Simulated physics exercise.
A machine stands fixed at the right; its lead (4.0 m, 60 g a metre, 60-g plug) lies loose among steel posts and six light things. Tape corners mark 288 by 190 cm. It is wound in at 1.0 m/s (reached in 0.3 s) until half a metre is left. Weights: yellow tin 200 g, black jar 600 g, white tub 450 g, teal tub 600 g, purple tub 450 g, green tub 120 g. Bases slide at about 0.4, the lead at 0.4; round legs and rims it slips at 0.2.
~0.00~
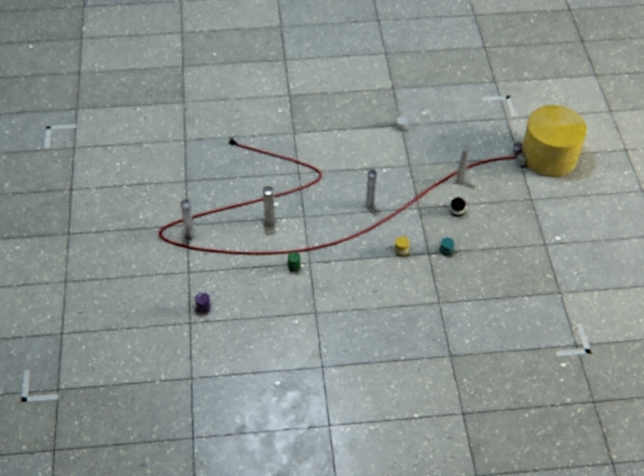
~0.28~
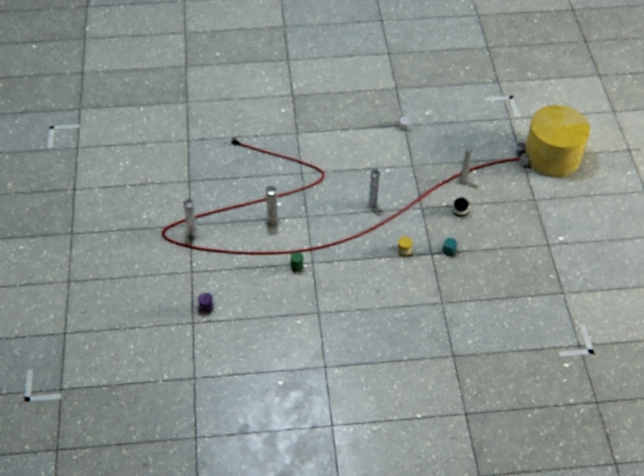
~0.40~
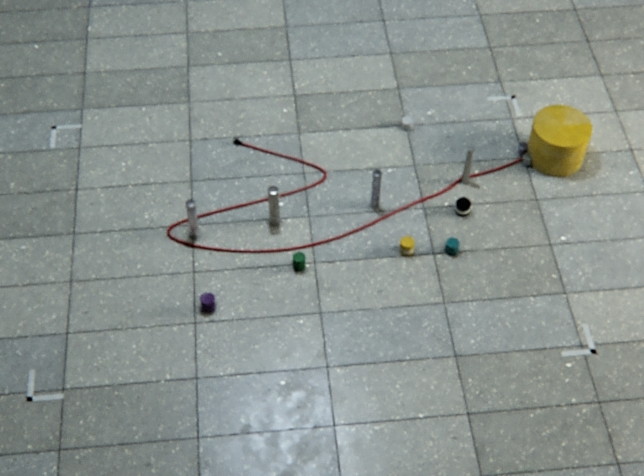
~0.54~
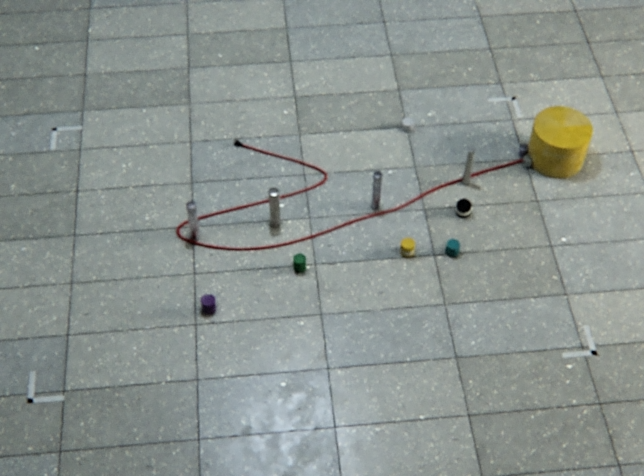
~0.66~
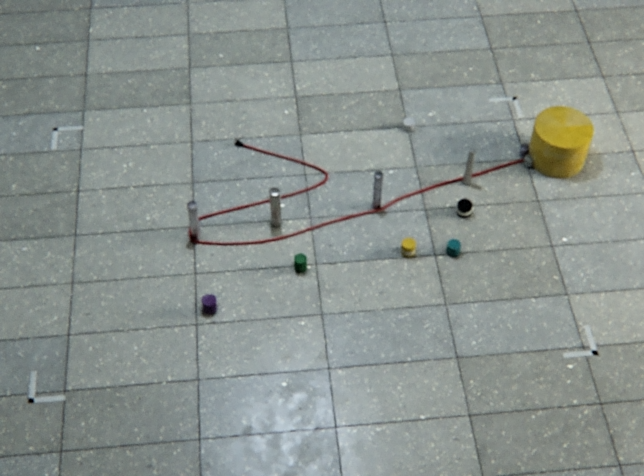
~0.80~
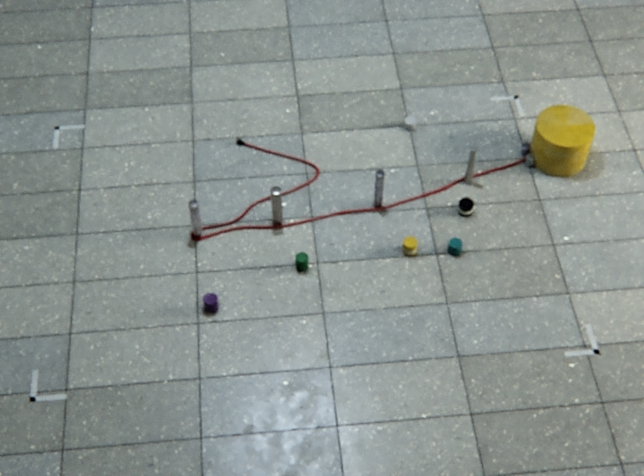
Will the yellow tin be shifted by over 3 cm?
The yellow tin stays put.
After 1.6 s, plug at (229, 165); nothing else has moved.
After 2.4 s, plug at (243, 253); nothing else has moved.
After 3.3 s, plug at (383, 224); nothing else has moved.
After 4.1 s, plug at (461, 180); nothing else has moved.
After 4.9 s, plug at (461, 180); yellow tin 0 cm off its start at (410, 242).
